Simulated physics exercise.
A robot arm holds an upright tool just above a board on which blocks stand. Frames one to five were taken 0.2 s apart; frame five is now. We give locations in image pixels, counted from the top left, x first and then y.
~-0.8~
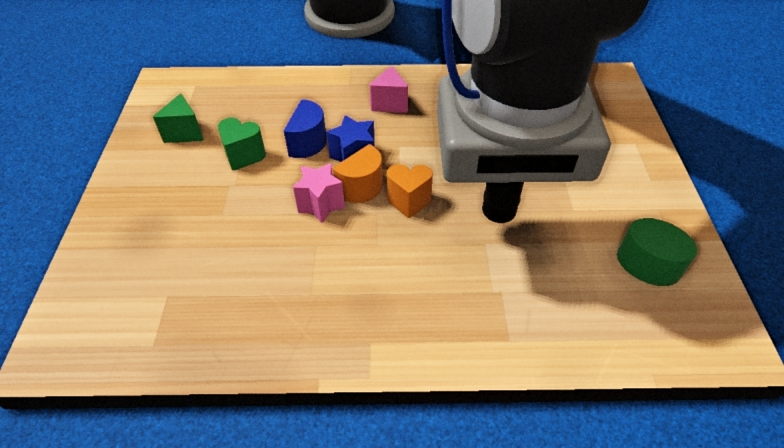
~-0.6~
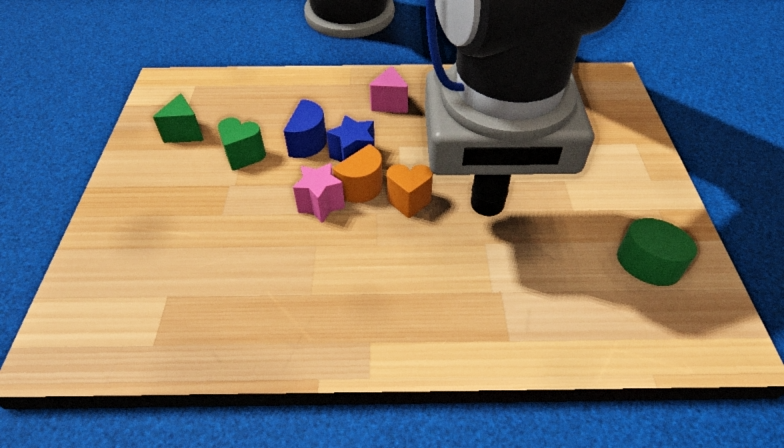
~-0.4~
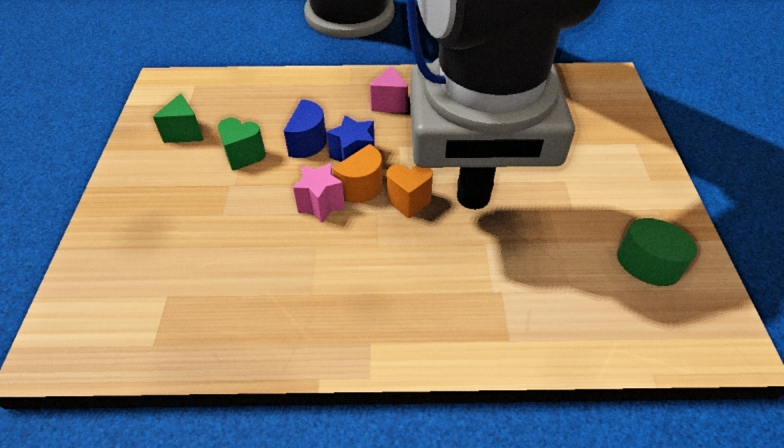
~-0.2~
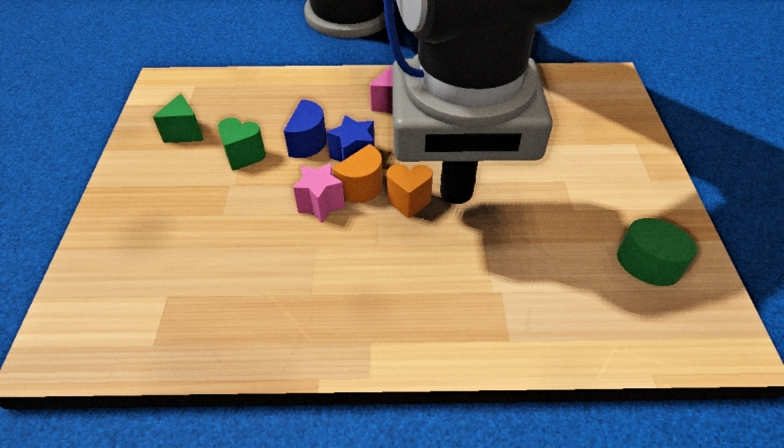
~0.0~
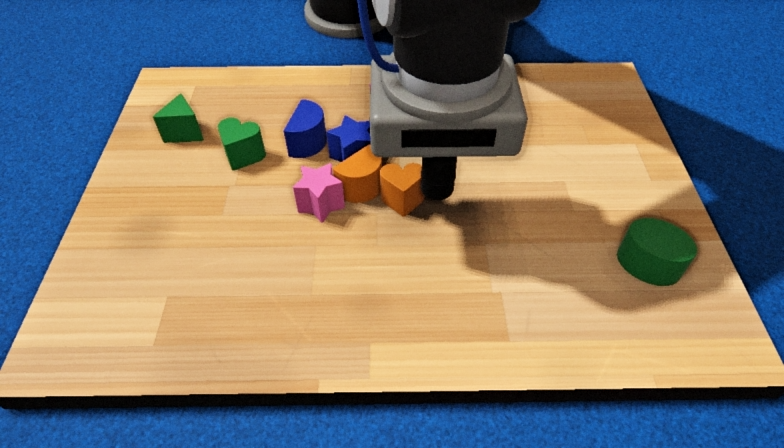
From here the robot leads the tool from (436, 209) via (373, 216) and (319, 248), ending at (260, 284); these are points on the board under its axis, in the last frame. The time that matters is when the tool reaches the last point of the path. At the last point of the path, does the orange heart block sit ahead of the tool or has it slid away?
I'm fairly sure the orange heart block slides away from the front of the tool at some point.
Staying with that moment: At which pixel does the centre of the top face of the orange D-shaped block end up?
It should be at (320, 149) by then.
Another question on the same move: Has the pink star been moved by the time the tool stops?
I believe so.
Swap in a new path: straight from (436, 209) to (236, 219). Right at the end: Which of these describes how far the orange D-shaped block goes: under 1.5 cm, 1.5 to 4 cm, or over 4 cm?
My prediction: Over 4 cm.
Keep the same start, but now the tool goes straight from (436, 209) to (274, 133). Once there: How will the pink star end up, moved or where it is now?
The push reaches it.
On the path given first. One third of the way, tool at (371, 198); pink star at (303, 178), turned 55° anticlockwise; blue star at (347, 127), turned 30° clockwise; orange D-shaped block at (320, 150), turned 35° clockwise; orange heart block at (343, 174), turned 30° clockwise.
Two thirds of the way, tool at (314, 230); pink star at (302, 178), turned 55° anticlockwise; blue star at (347, 127), turned 30° clockwise; orange D-shaped block at (320, 149), turned 35° clockwise; orange heart block at (340, 174), turned 30° clockwise.
At the end, tool at (254, 266); pink star at (302, 178), turned 55° anticlockwise; blue star at (347, 127), turned 30° clockwise; orange D-shaped block at (320, 149), turned 35° clockwise; orange heart block at (340, 174), turned 30° clockwise.
